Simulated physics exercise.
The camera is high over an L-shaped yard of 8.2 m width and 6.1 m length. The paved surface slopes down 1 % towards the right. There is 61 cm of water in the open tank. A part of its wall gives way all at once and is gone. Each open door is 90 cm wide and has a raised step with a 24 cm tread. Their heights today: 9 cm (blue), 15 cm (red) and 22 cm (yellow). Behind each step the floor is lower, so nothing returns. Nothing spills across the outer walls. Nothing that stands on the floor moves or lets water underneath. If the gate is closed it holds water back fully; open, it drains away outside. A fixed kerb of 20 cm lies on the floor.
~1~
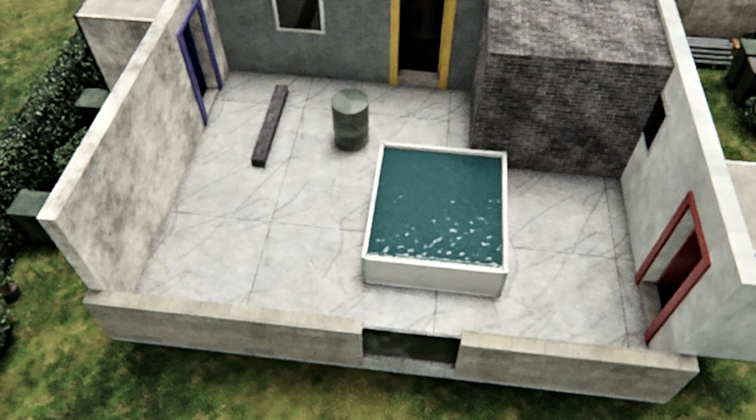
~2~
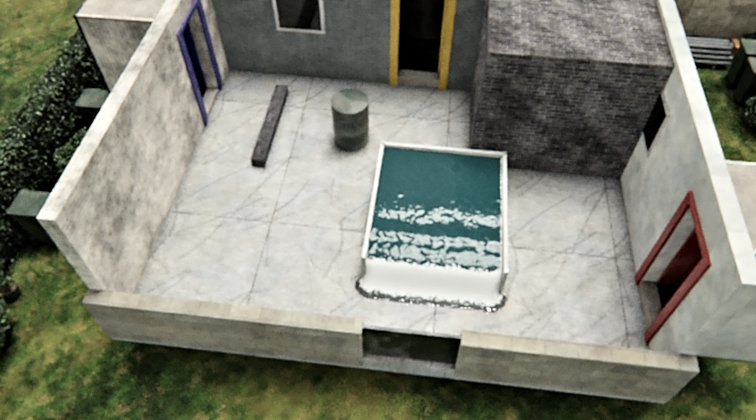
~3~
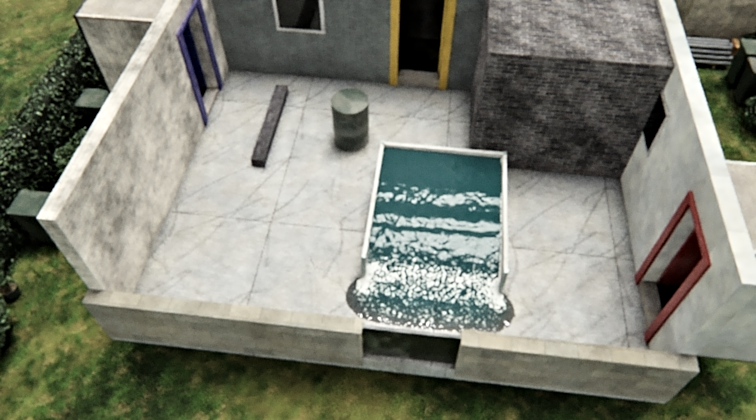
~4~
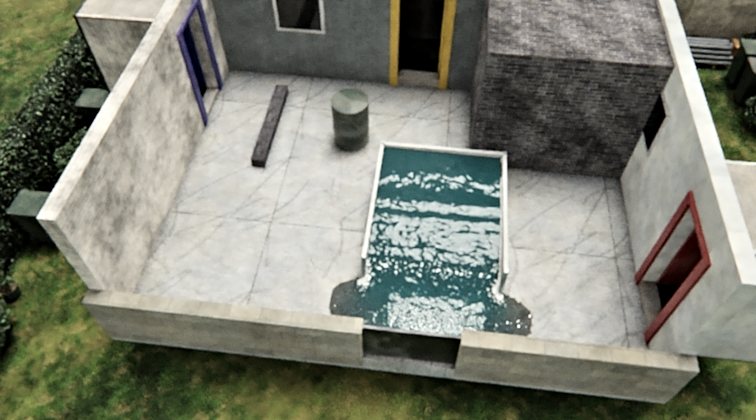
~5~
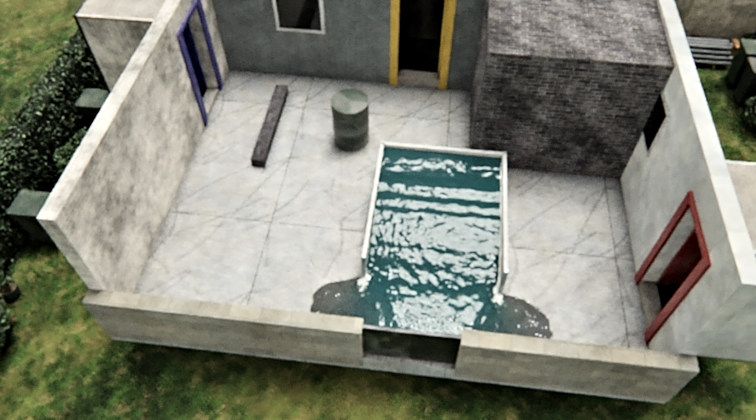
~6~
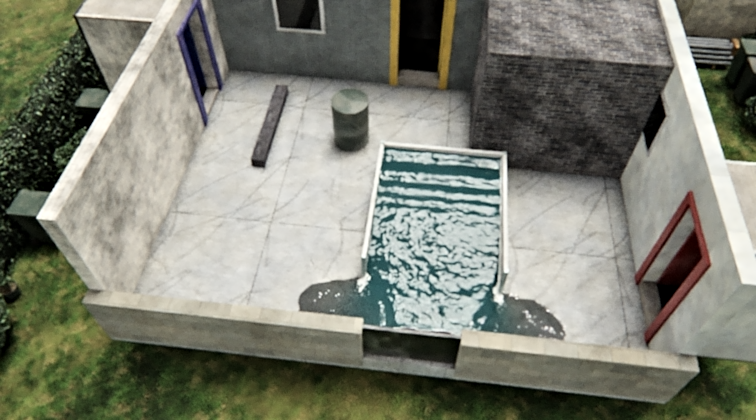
Walled paved yard with a square open tank, its near wall vanishing and rippling water pouring out, spreading left and right.
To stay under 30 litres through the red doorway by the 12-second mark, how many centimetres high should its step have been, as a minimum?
It would have to be roughly 23 cm high.
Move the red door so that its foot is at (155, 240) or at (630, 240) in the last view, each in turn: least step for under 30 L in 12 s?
About 14.0 and 11.5 cm.
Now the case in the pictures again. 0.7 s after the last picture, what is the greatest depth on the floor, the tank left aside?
About 48 cm.
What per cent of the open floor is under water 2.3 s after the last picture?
Some 45 per cent of it.
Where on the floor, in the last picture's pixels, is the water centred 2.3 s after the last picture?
Around (422, 278).
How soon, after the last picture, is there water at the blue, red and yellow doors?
Arrival: Blue 3.0 s, red 1.0 s, yellow 6.0 s.
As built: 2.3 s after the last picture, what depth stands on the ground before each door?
In cm: Blue 0, red 29, yellow 0.
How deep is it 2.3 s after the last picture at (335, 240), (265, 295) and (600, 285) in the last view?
Roughly 0, 9 and 8 cm, in turn.
Then, 0.7 s after the last picture water covers 15 % of the floor, deepest (48 cm) near (431, 351); it has not reached the red door.
Then, 2.3 s after the last picture water covers 45 % of the floor, deepest (38 cm) near (636, 376); 29 cm at the red door, 48 litres in over its 15 cm step.
Then, 11.3 s after the last picture water covers 95 % of the floor, deepest (16 cm) near (618, 192); 11 cm at the red door, 124 litres in over its 15 cm step.
At the red door as built, the water peaked near 29 cm, 2.1 s after the last picture.
With a step of 18.5 cm, 75 litres would have come in within the 12 s; with 25 cm, 20 litres. So under 30 litres takes about 23 cm.
